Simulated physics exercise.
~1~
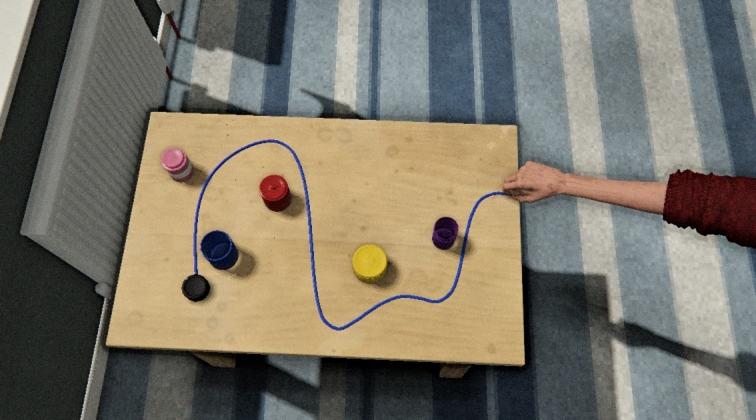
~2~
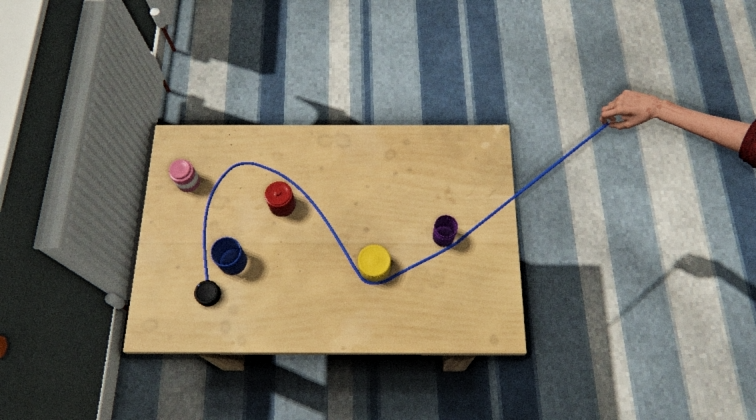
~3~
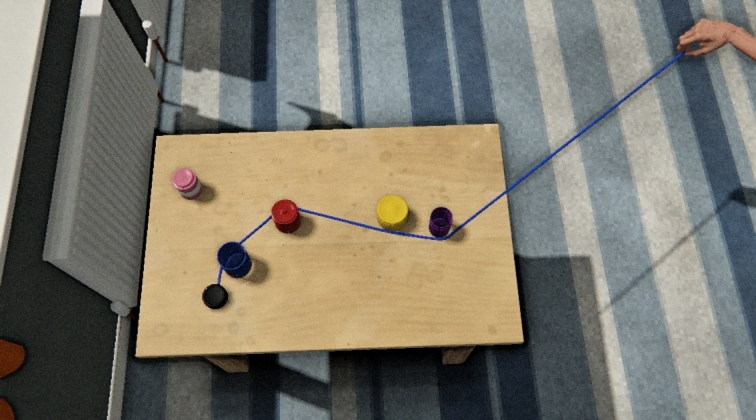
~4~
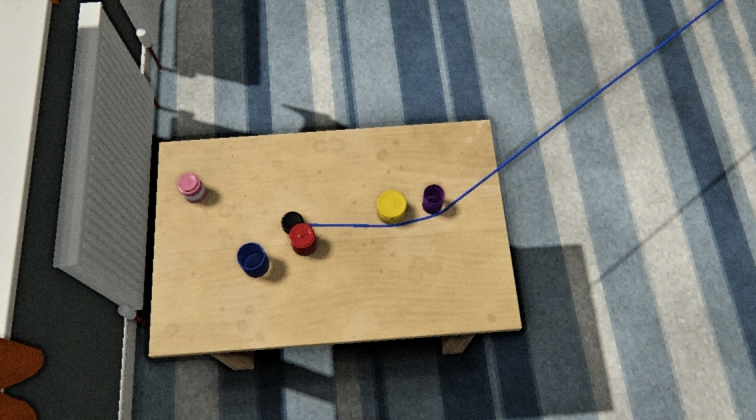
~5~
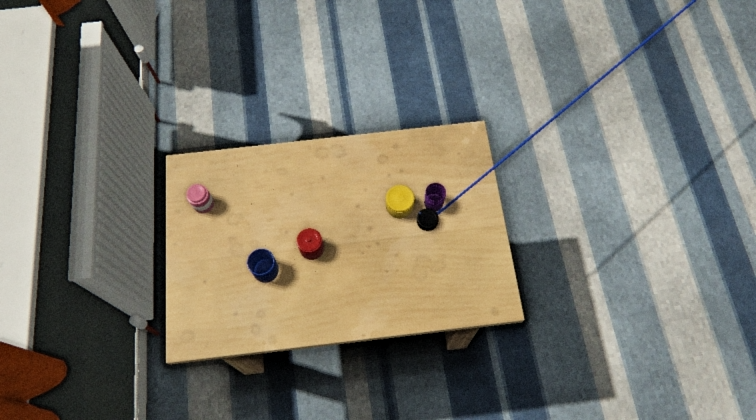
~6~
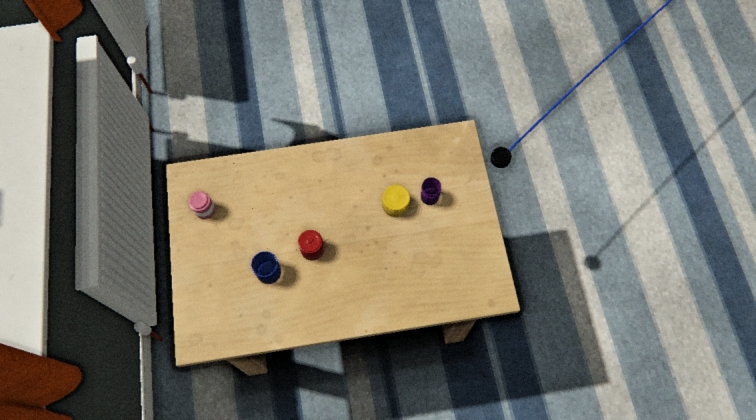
A blue cord pulls a black reel past colourful containers, nudging some, and off the table.
